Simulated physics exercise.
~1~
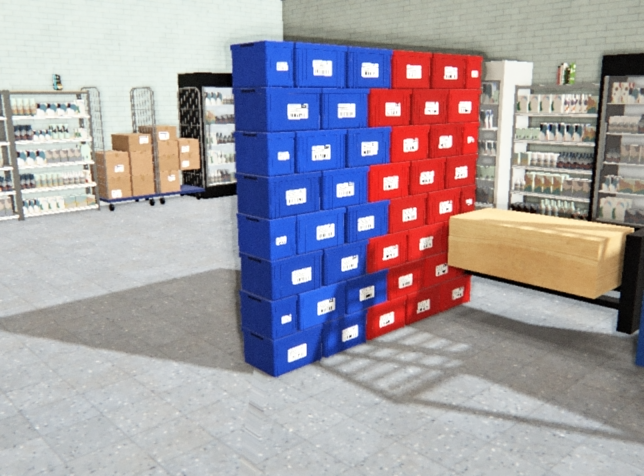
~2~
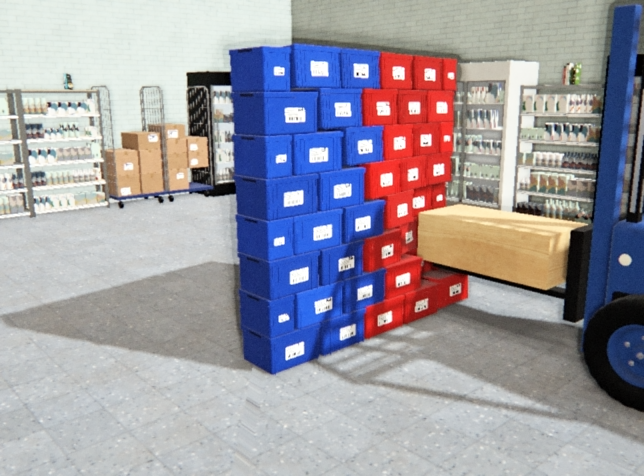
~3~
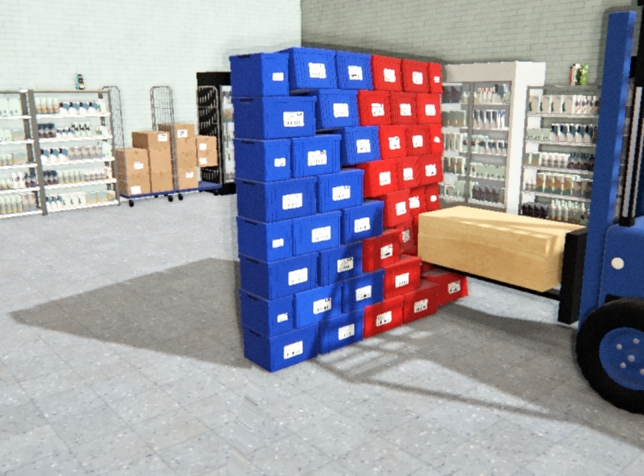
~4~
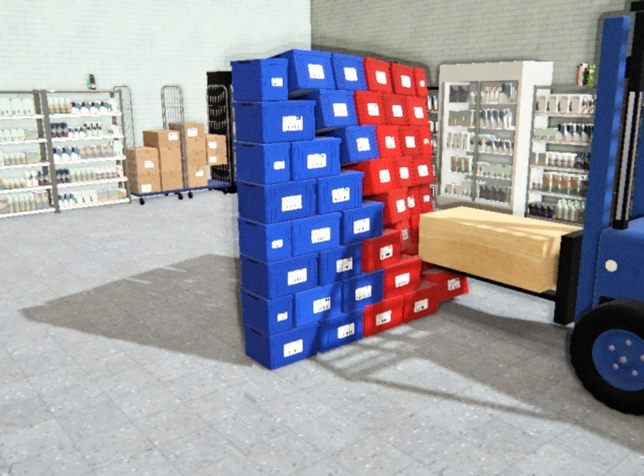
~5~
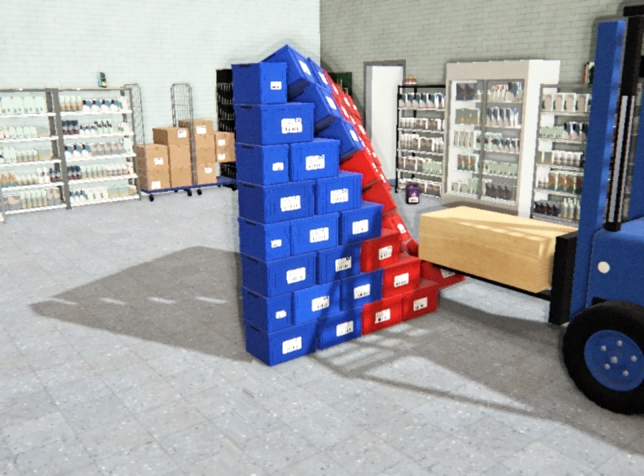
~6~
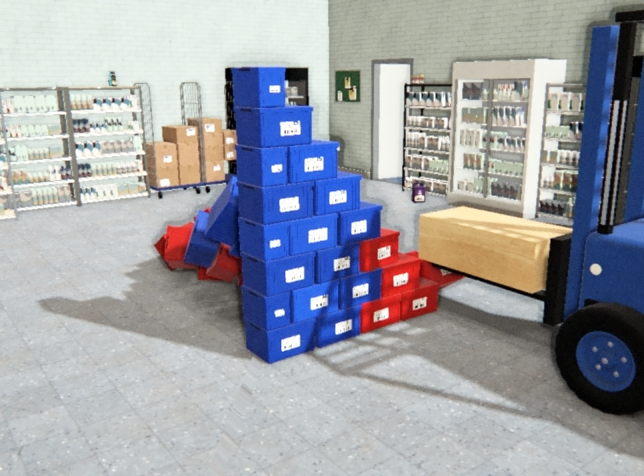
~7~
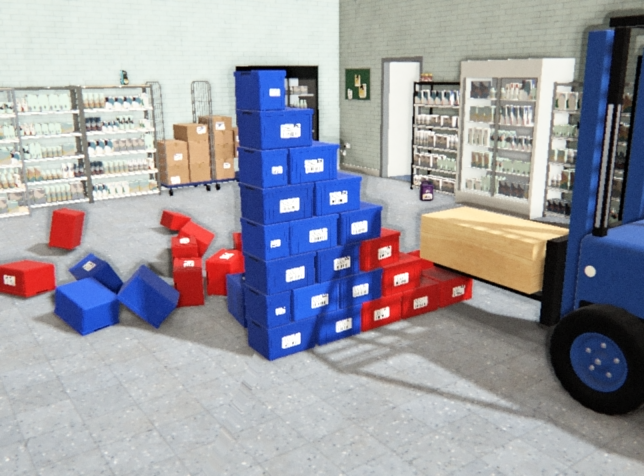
A tall wall of blue and red lidded boxes was pushed by a blue forklift carrying a tan block, and its upper right part leaned back and toppled behind, leaving blue steps standing and boxes of both colours scattered on the floor at left.
